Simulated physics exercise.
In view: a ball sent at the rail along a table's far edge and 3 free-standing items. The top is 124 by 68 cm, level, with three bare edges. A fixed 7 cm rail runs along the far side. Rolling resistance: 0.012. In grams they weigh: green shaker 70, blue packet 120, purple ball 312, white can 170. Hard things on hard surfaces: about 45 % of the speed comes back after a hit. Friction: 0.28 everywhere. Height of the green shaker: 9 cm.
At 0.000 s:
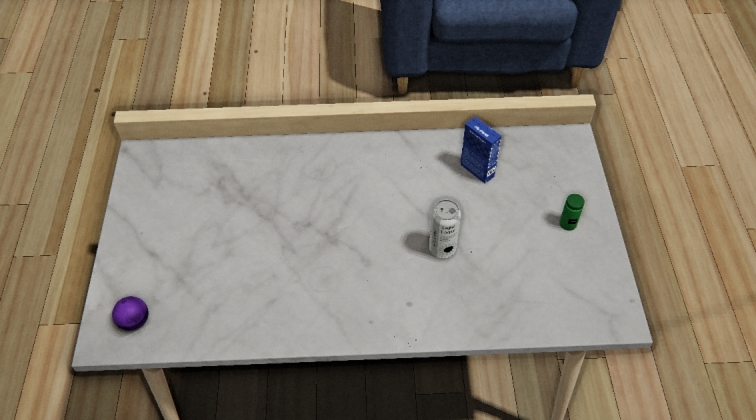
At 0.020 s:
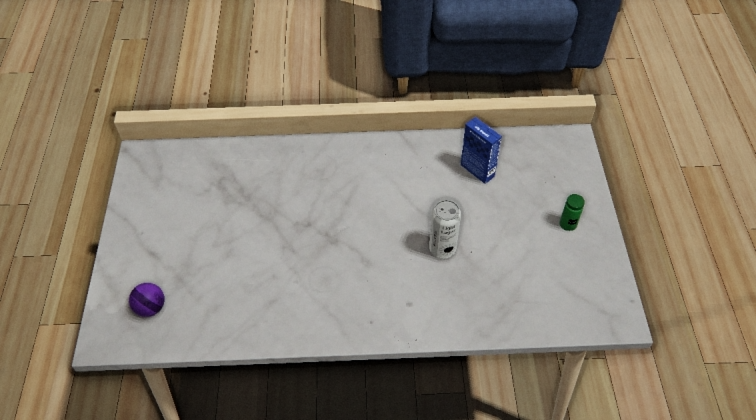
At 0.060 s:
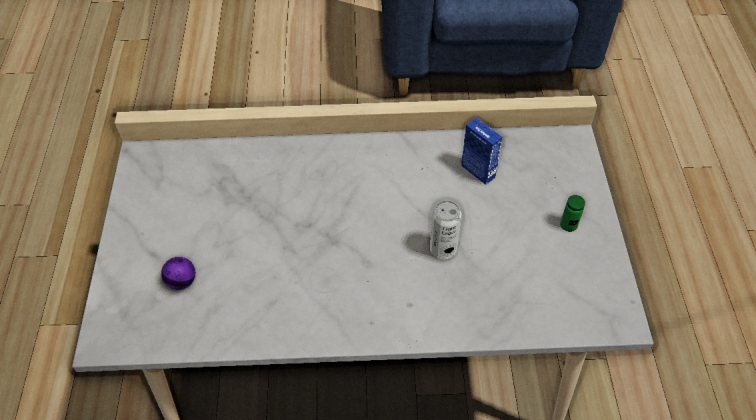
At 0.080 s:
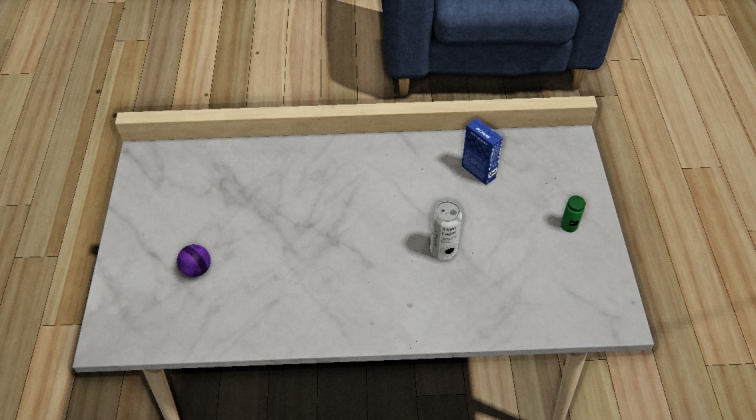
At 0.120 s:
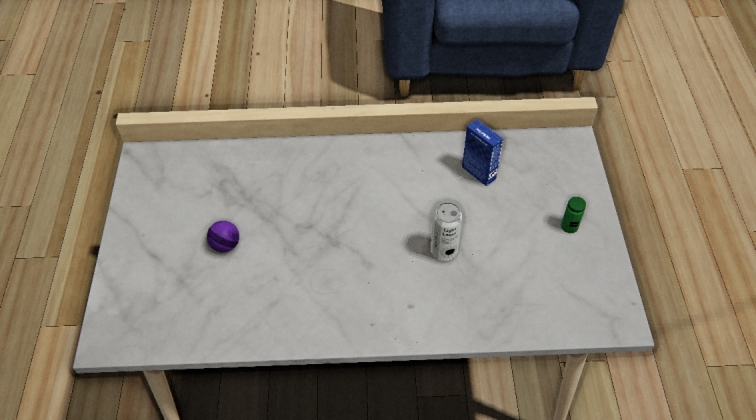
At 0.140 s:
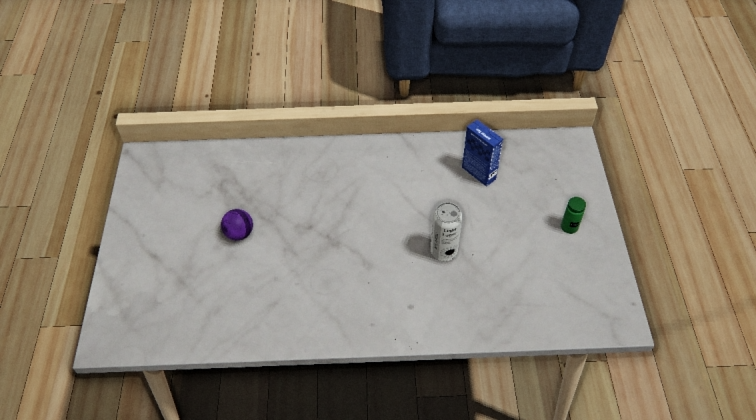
On a marble-topped table, a purple ball rolling diagonally up and rightward while a white can, blue packet and green shaker stand still.
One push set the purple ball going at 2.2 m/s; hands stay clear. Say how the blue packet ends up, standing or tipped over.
The blue packet topples.
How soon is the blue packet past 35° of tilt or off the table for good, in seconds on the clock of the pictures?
Near 0.7 s.
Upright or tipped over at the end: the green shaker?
The green shaker topples.
After 0.74 s, purple ball near (536, 195); blue packet 61° off upright near (513, 145).
After 1.24 s, purple ball near (676, 310); green shaker now off the table; blue packet on its side near (530, 146).
In the end (1.6 s), off the table and tipped over, green shaker; toppled on the table, blue packet; white can under 4 cm from the start. At the end, from the last picture's camera, blue packet near (530, 146).
